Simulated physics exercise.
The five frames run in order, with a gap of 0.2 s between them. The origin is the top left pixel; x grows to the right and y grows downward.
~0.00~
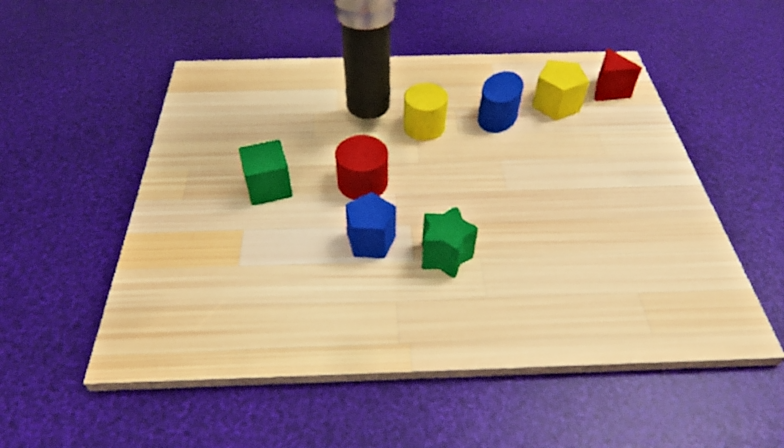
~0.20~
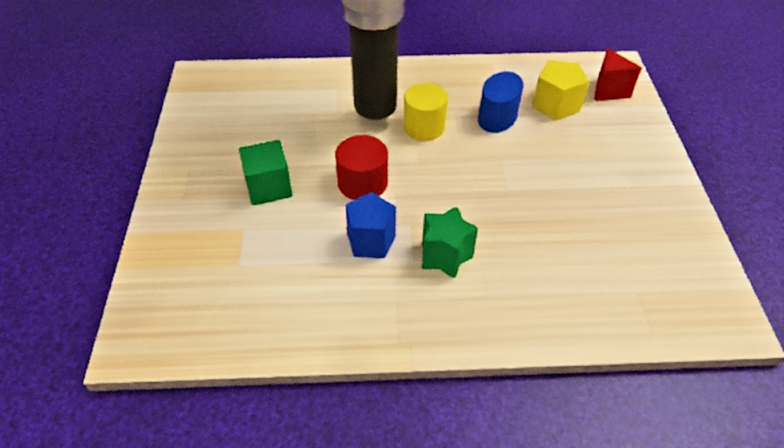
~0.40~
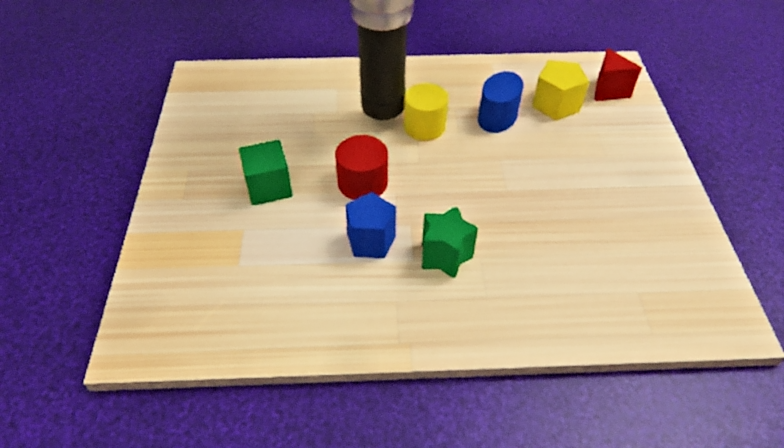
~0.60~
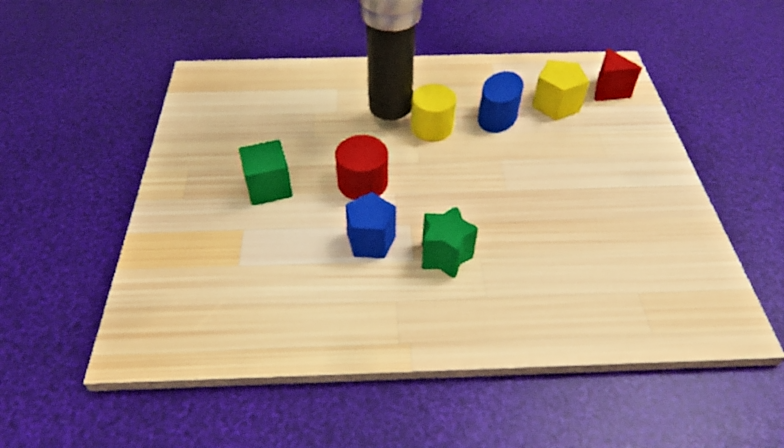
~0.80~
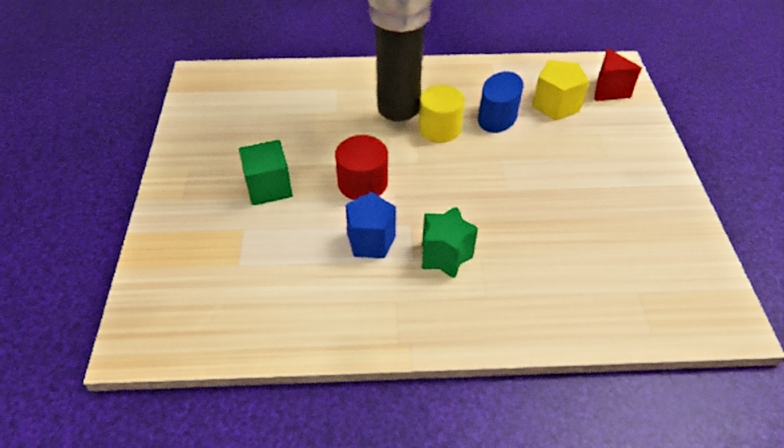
A black post slides slowly to the right along the back of a wooden board scattered with coloured blocks, meets the yellow cylinder and pushes it a short way toward the blue block, while the other blocks stay still.
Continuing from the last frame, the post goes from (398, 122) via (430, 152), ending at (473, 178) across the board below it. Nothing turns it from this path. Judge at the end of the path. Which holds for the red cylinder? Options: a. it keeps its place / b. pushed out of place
I'll go with a - it keeps its place.
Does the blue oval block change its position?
It seems not.
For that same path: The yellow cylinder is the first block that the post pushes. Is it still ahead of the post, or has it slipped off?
The post will have lost it.
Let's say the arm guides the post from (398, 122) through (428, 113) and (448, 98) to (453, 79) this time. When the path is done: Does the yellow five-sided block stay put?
Yes, that is what happens.
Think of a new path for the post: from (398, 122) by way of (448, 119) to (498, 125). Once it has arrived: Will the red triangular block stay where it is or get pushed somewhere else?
The red triangular block will stay where it stands.
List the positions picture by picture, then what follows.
The first frame shows lower end of the post (368, 106), tops of blocks, red cylinder (362, 152), yellow cylinder (426, 96), blue oval block (503, 86).
The second frame shows post (375, 107), blocks as before.
The third frame shows post (383, 107), blocks as before.
The fourth frame shows post (391, 107), yellow cylinder (435, 97).
The fifth frame shows post (399, 108), red cylinder (362, 152), yellow cylinder (443, 98), blue oval block (503, 86).
What follows on the original path. One third of the way, post (419, 129); yellow cylinder (465, 106).
Two thirds of the way, post (446, 148); yellow cylinder (483, 113).
At the end, post (475, 165); red cylinder not moved; yellow cylinder (487, 115); blue oval block not moved.
